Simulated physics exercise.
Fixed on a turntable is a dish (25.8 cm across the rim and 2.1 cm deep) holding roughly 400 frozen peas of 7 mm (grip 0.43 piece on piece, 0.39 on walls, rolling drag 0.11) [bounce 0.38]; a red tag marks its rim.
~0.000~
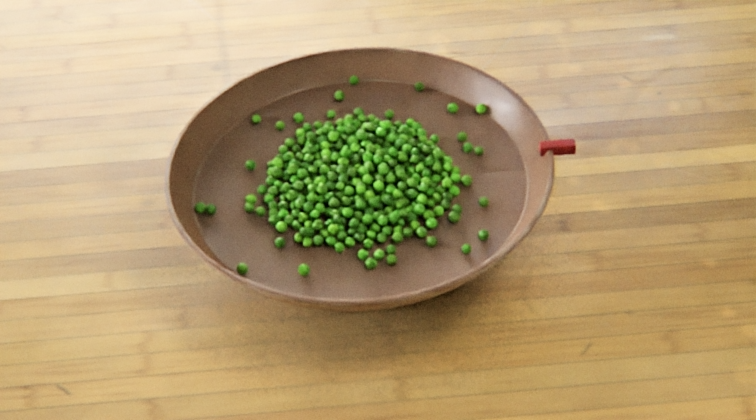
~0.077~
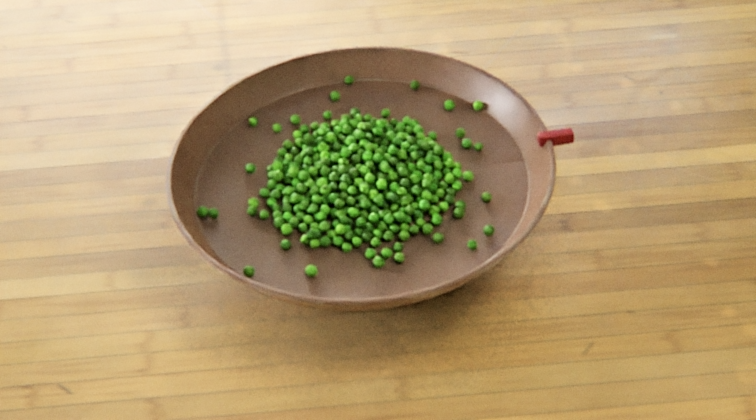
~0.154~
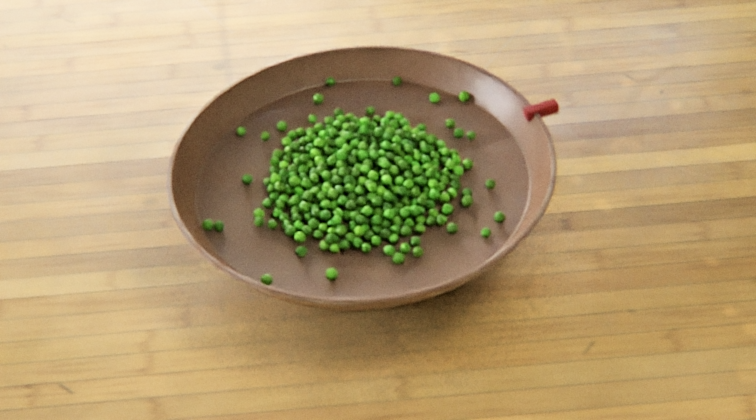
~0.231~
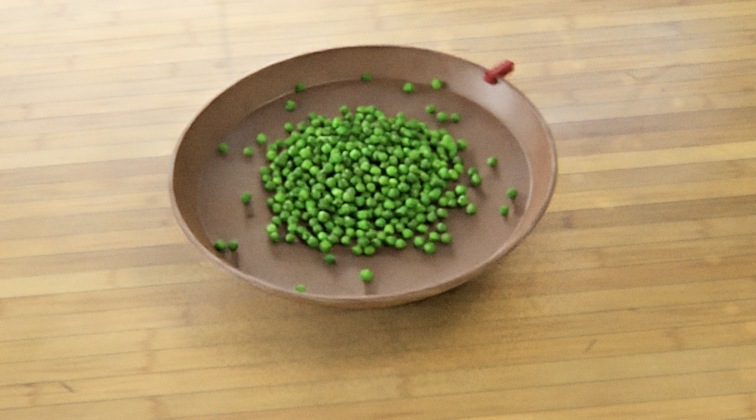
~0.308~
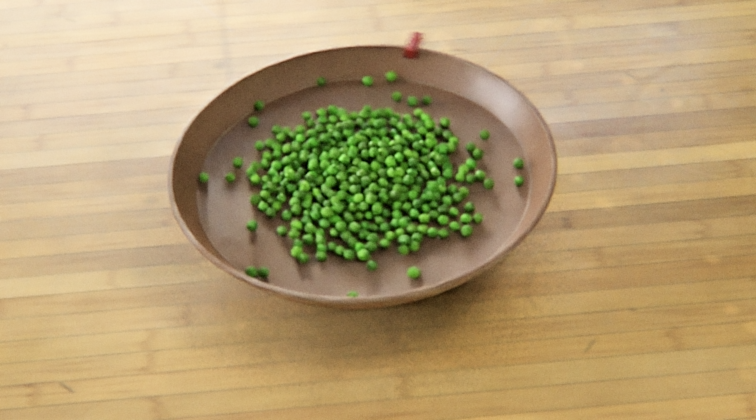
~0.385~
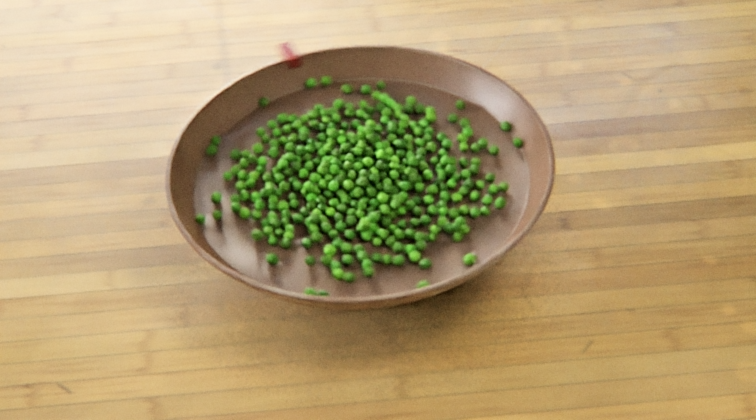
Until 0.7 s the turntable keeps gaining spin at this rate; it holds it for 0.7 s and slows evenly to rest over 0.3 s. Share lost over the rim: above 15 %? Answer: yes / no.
Answer: Yes.
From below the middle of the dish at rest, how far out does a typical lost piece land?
28 cm.
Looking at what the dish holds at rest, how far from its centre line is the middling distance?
My best guess is close to 11.5 cm.
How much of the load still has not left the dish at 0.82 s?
Some 85 per cent of the load.
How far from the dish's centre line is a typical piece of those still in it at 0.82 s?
The answer is about 11.5 cm.
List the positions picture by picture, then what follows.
The first picture shows dish at (369, 302); turned 0 degrees, tag at (557, 145); top of the load at (481, 109).
The second picture shows dish at (371, 302); turned 4 degrees, tag at (556, 135); top of the load at (478, 105).
The third picture shows dish at (371, 301); turned 17 degrees, tag at (541, 108); top of the load at (318, 99).
The fourth picture shows dish at (372, 299); turned 39 degrees, tag at (499, 70); top of the load at (291, 106).
The fifth picture shows dish at (372, 300); turned 70 degrees, tag at (414, 43); top of the load at (427, 100).
The sixth picture shows dish at (370, 300); turned 109 degrees, tag at (290, 53); top of the load at (366, 90). It now spins about 1.6 times a second.
After 0.82 s, dish 85 %, in the air 15 %; middle of the pieces not yet landed near (361, 166).
Then, at 1.19 s, fallen right of where it stops 20 %, fallen left of where it stops 20 %, dish 15 %, fallen in front of where it stops 20 %, fallen behind where it stops 20 %, in the air 5 %; middle of the pieces not yet landed near (354, 181).
Then, at 1.53 s, fallen right of where it stops 25 %, fallen left of where it stops 20 %, dish 5 %, fallen in front of where it stops 25 %, fallen behind where it stops 25 %; middle of the pieces not yet landed near (358, 171).
Then, at 1.85 s, fallen right of where it stops 25 %, fallen left of where it stops 20 %, dish 5 %, fallen in front of where it stops 25 %, fallen behind where it stops 25 %; middle of the pieces not yet landed near (364, 194).
At rest (2.6 s), fallen right of where it stops 25 %, fallen left of where it stops 20 %, dish 5 %, fallen in front of where it stops 25 %, fallen behind where it stops 25 %.
